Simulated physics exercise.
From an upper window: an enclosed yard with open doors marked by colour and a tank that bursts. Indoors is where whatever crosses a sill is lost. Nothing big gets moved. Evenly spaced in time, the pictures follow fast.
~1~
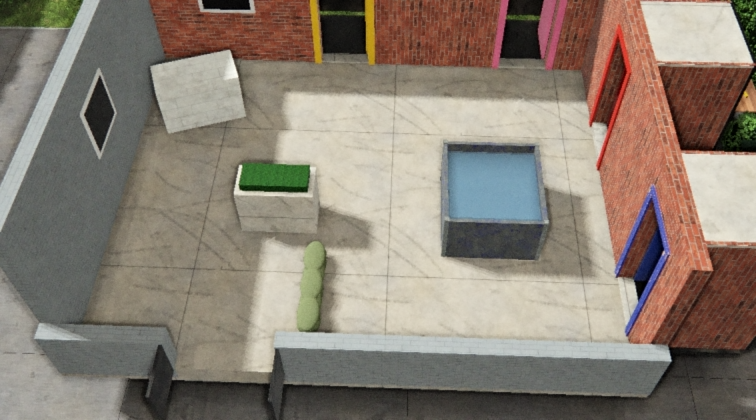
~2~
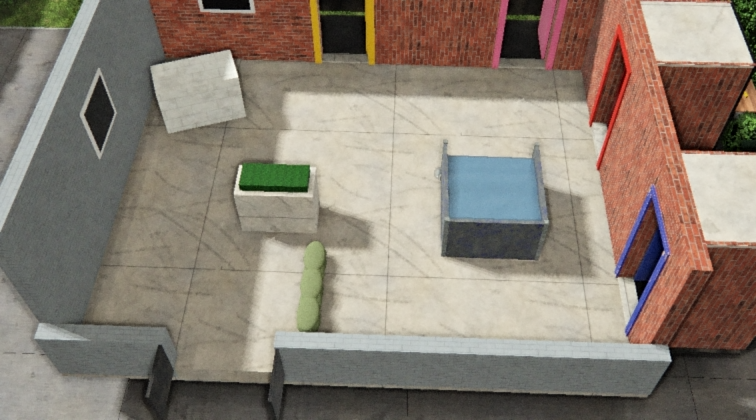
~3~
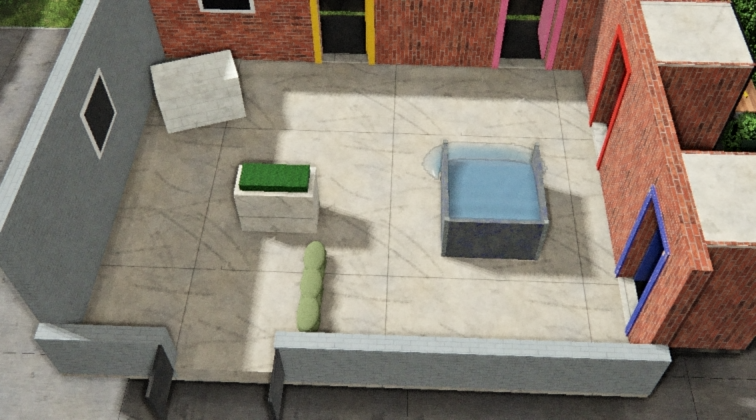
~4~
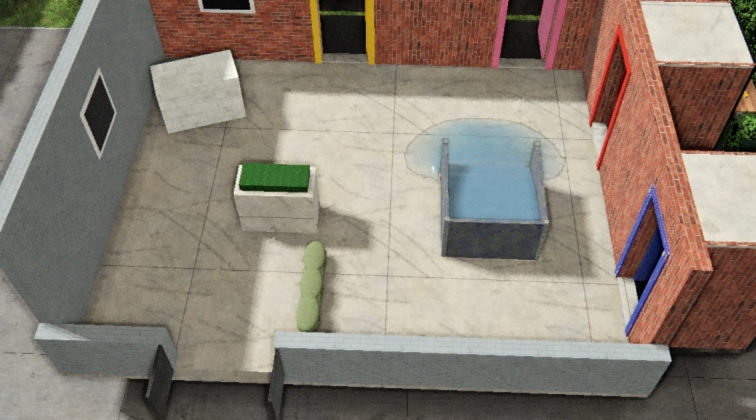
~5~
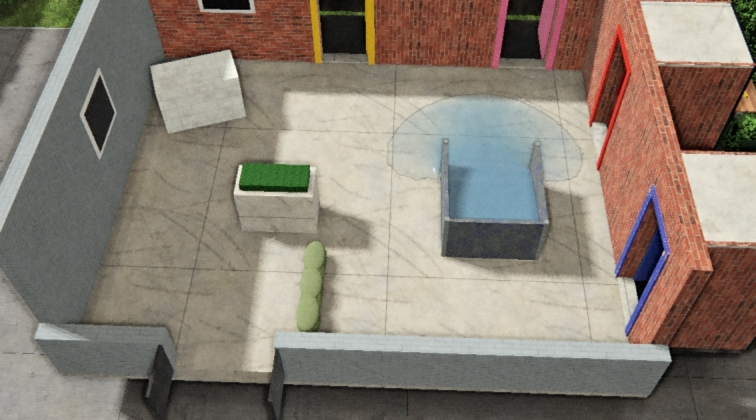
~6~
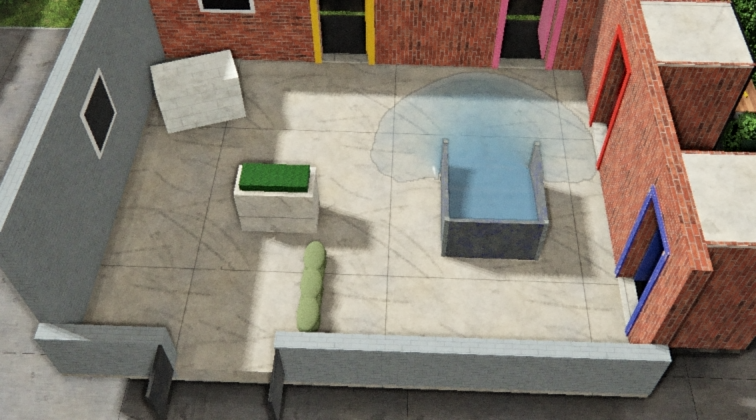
In a walled courtyard seen from above, the far side of a square water tank opened, and water poured out through the gap, spreading across the pale paving in a wide, thinning fan.
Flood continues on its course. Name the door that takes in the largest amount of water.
Pink.
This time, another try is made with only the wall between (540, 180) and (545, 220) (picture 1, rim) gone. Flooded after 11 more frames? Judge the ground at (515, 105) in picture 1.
The point is soaked.
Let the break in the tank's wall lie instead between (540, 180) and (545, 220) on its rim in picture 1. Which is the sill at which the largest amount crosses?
Answer: The blue door.
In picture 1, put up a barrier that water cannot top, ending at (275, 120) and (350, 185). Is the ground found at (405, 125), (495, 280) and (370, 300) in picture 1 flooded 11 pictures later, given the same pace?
Log: Point 1 inundated, point 2 unwetted, point 3 unwetted.
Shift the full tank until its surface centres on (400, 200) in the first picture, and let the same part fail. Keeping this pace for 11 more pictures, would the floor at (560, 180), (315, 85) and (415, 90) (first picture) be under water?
In the order given: Not reached, wetted and wetted.
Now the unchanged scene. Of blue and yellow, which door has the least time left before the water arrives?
The one in yellow.
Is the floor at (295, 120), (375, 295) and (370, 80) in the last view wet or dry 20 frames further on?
Point by point, in the order given: Inundated; high and dry; inundated.
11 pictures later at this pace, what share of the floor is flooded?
Around 25 percent of it.
A moment on, water covers 25 % of the floor; yellow door wet at the sill, nothing in, pink door some in, blue door not reached, red door wet at the sill, nothing in.
Next, water covers 25 % of the floor; yellow door a trickle in, pink door a lot in, blue door not reached, red door wet at the sill, nothing in.
Then, water covers 35 % of the floor; yellow door some in, pink door a lot in, blue door not reached, red door wet at the sill, nothing in.
Later, water covers 65 % of the floor; yellow door some in, pink door a lot in, blue door wet at the sill, nothing in, red door wet at the sill, nothing in.
In the end, water covers 85 % of the floor; yellow door some in, pink door a lot in, blue door a trickle in, red door wet at the sill, nothing in; the pink door has let in the most.
